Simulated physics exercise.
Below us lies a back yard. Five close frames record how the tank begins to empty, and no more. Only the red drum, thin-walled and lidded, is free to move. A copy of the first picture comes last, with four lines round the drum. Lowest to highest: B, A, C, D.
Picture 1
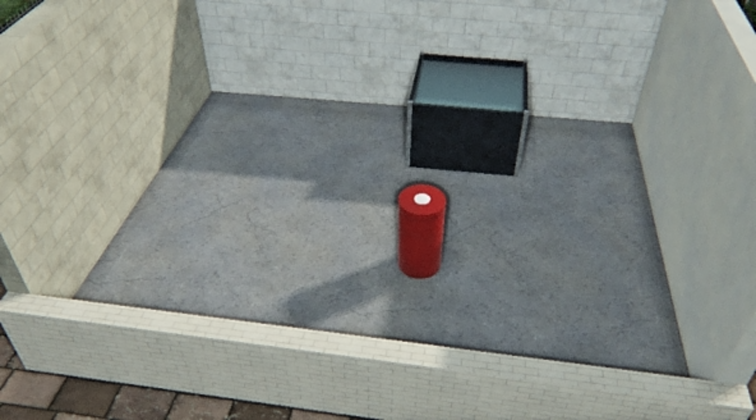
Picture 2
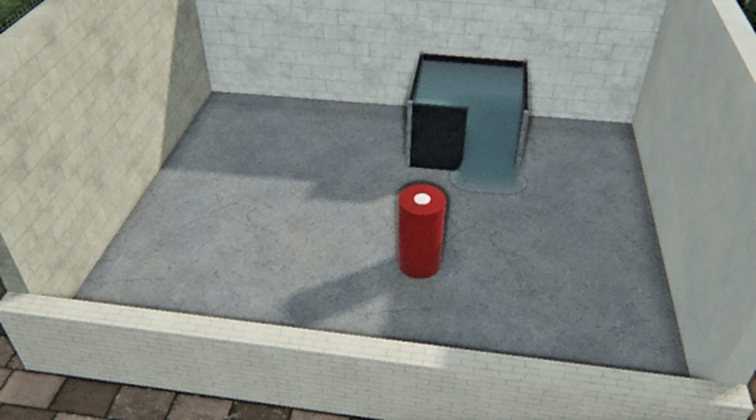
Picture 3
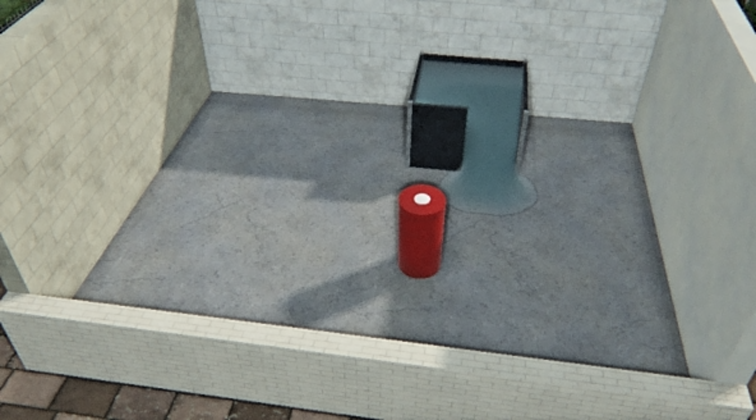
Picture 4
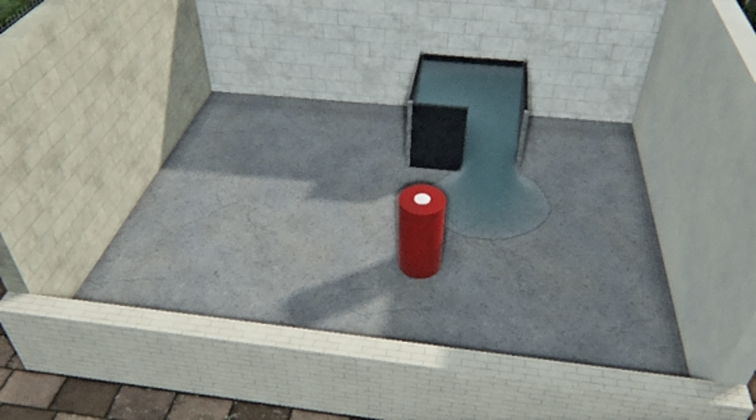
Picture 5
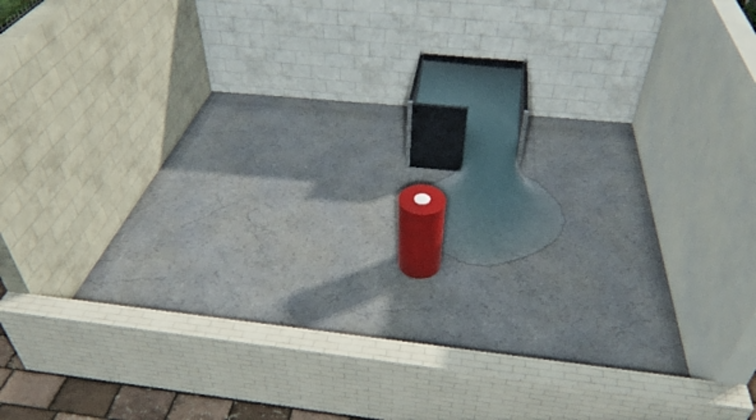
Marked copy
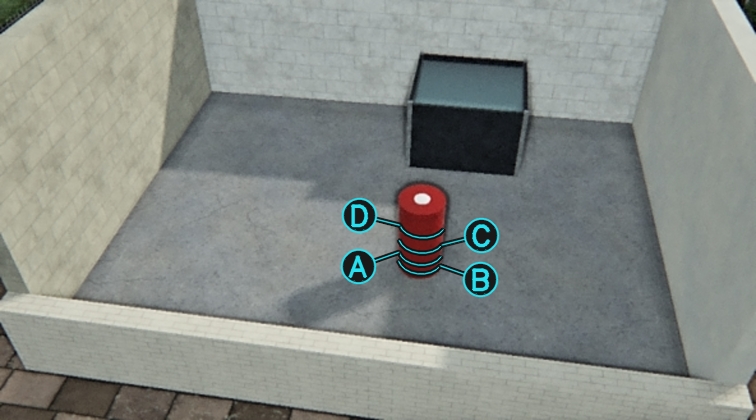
In a walled back yard, water poured out through an opening in the front of a dark tank and spread across the grey ground beside a red drum, which stayed standing where it was.
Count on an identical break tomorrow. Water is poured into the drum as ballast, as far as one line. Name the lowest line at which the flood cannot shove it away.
Use mark C.
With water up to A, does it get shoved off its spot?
Yes.
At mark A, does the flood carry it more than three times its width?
No, it does not.
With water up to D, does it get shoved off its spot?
No.
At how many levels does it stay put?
Two of them.
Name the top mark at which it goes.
A.
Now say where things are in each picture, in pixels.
The first frame shows lid of the red drum at (423, 200); tank full, its middle at (470, 87).
In the second frame, 1 % of the ground under water, its edge towards the drum at (472, 183).
In the third frame, 3 % of the ground under water, its edge towards the drum at (470, 207).
In the fourth frame, 5 % of the ground under water, its edge towards the drum at (468, 231).
The fifth frame shows lid of the red drum at (423, 200); 8 % of the ground under water, its edge towards the drum at (434, 239).
In cyan, A at (418, 264); B at (417, 273); C at (418, 252); D at (419, 237); from the bottom up B, A, C, D.
If A is chosen, it is pushed about its own width away.
If B is chosen, it is pushed about 6 times its own width away.
If C is chosen, it shifts by a finger or two and stays.
If D is chosen, it does not move.
